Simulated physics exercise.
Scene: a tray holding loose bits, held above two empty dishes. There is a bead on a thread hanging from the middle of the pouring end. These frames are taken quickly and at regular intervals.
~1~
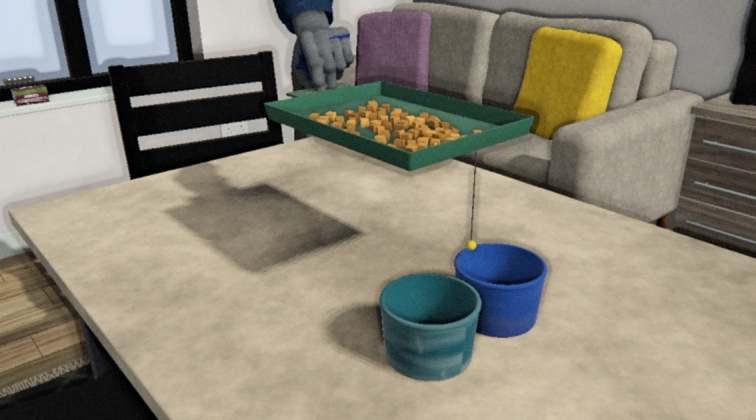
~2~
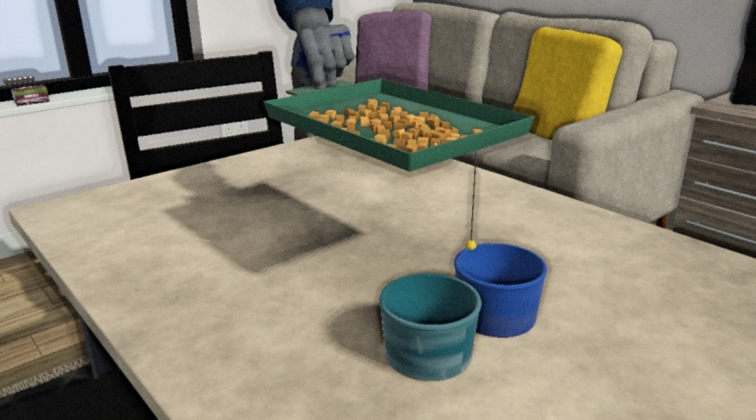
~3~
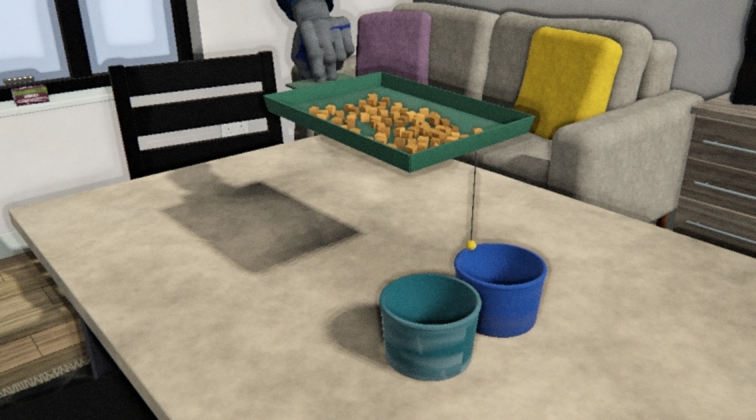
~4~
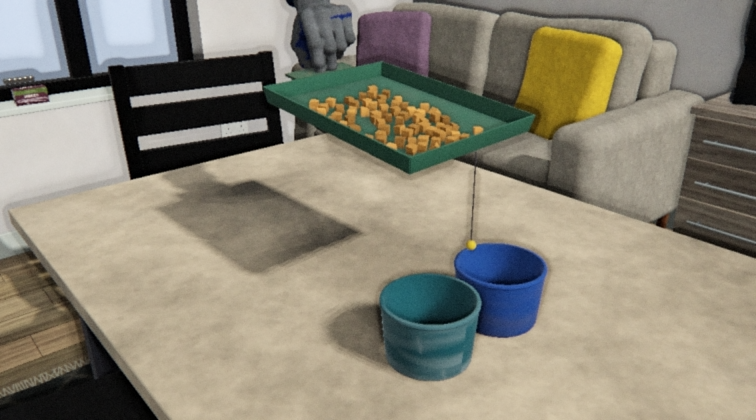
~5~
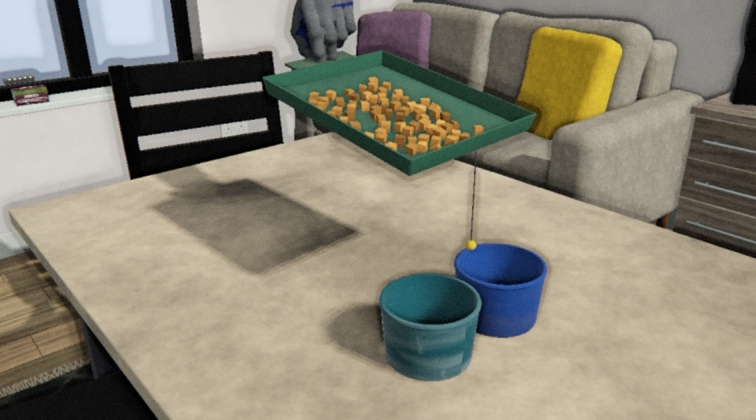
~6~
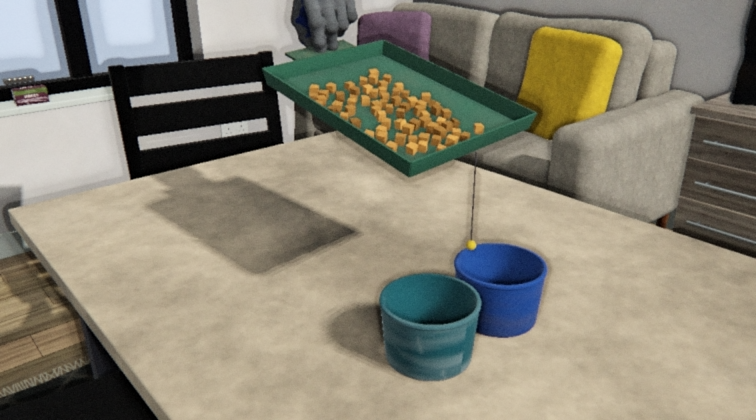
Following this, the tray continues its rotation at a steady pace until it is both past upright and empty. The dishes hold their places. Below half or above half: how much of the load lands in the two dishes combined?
The dishes will keep most of it.
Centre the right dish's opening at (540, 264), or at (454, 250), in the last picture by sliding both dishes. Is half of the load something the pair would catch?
In the first position a majority, in the second a minority.
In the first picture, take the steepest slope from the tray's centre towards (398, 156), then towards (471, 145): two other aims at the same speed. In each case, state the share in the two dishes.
The first try gives close to 60 per cent, the second close to 40 per cent.
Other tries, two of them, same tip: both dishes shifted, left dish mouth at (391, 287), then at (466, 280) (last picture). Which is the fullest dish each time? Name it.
Try 1: The leftmost dish; try 2: The leftmost dish.
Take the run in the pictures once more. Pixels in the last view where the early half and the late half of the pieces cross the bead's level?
The opening part goes through (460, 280); what follows goes through (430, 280).
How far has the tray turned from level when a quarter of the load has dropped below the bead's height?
About 110° of tilt.
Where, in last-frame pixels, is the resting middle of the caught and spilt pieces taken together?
I'd place the middle at about (437, 348).
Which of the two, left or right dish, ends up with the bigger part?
That one is the leftward one.
Soon, tray tipped steeply; nearly all on the tray; a stray few in the left dish; a small part in the air.
A while on, tray tipped right over; most on the tray; a small part in the left dish; a stray few in the air.
Towards the end, tray tipped past a quarter turn; most in the left dish; a small part in the right dish; about a quarter outside both.
Finally, tray tipped past a quarter turn; most in the left dish; a small part in the right dish; about a quarter outside both.
